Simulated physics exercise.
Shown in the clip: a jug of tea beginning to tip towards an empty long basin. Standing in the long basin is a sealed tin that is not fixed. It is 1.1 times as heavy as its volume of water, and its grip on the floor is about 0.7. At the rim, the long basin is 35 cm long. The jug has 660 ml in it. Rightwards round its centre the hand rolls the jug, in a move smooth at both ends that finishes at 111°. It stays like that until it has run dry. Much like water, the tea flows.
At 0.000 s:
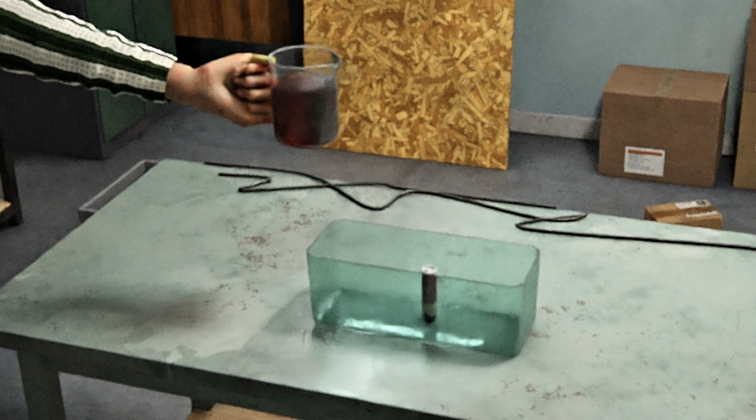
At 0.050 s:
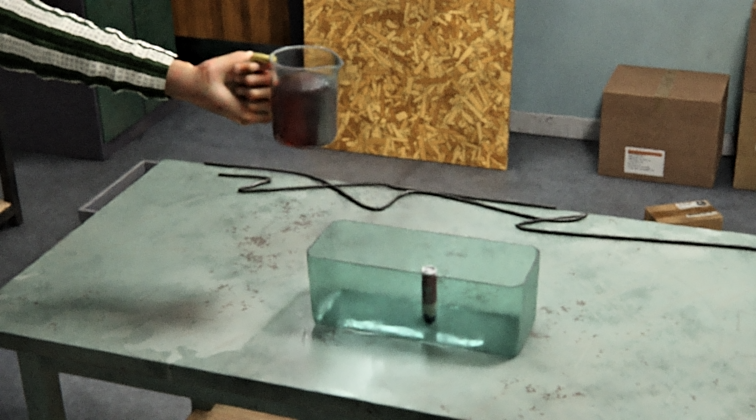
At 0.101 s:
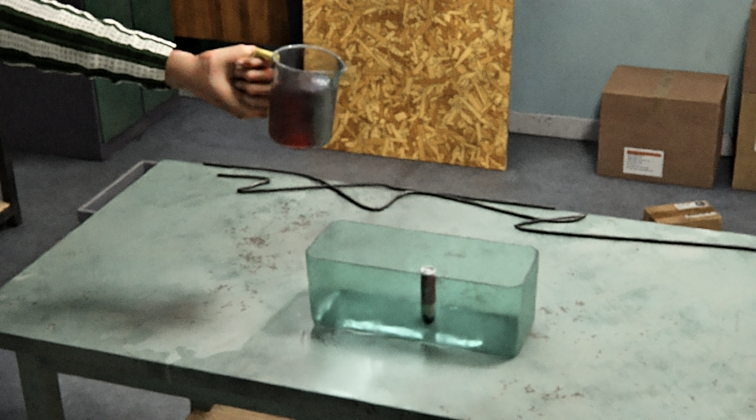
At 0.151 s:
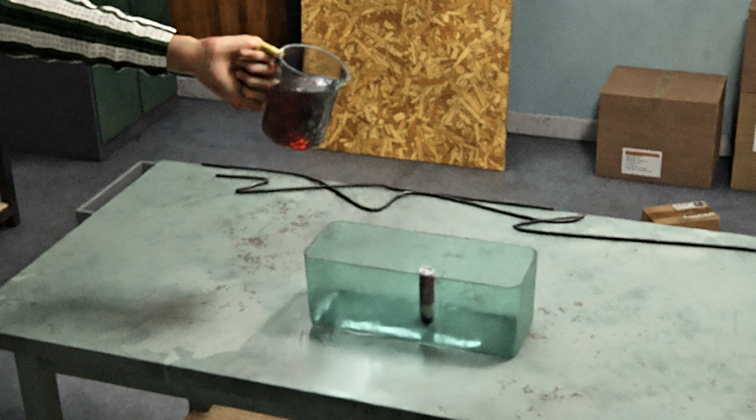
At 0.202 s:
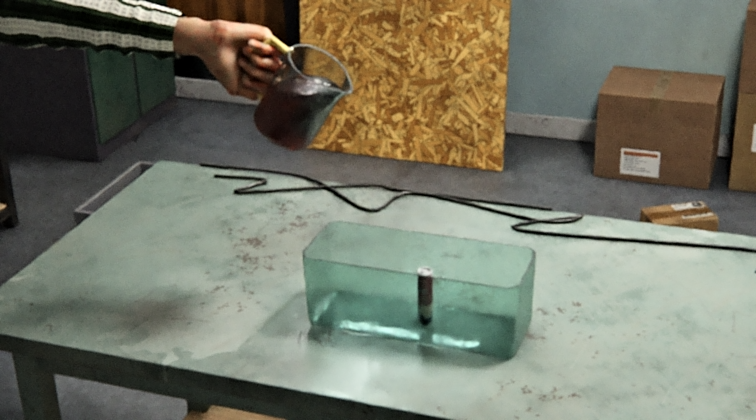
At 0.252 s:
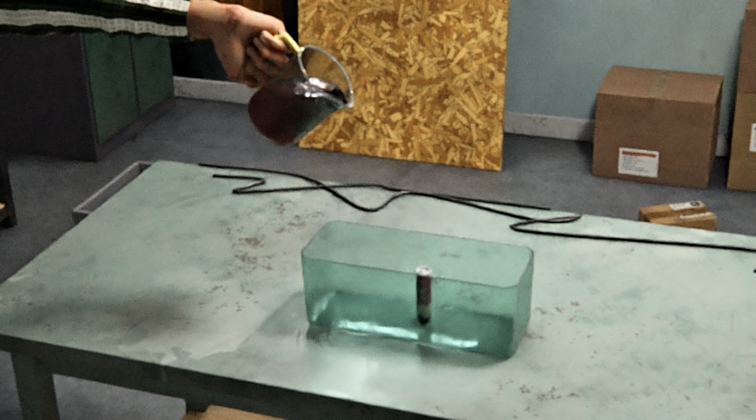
A hand tilts a glass jug of dark reddish liquid rightwards above a table.
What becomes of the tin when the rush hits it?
The tin is knocked down.
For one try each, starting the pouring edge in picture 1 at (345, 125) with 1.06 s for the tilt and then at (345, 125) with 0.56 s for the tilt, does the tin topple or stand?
Run one: It does not tip. Run two: It does not tip.
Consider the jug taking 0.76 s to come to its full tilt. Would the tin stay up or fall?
In that case the tin overturns.
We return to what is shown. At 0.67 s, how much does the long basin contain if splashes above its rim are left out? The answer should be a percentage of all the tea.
Roughly 54 %.
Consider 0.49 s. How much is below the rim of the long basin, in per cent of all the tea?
Near 3 in a hundred.
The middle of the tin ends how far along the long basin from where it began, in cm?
Roughly 10.5 cm.
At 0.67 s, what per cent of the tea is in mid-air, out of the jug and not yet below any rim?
Close to 32 %.
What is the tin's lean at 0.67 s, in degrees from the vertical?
About 0 degrees.
Then, 0.49 s in, the tilt is 107° and 58 per cent is still to pour; the tin stands where it began.
Then, 0.67 s in, the tilt is 111° and 14 per cent is still to pour; the tin stands 1 cm from where it began.
Then, 0.86 s in, the tilt is 111° and 2 per cent is still to pour; the tin leans 9°.
Then, 1.06 s in, the tilt is 111° and 0 per cent is still to pour; the tin leans 34°.
Finally, the tin lies on its side.
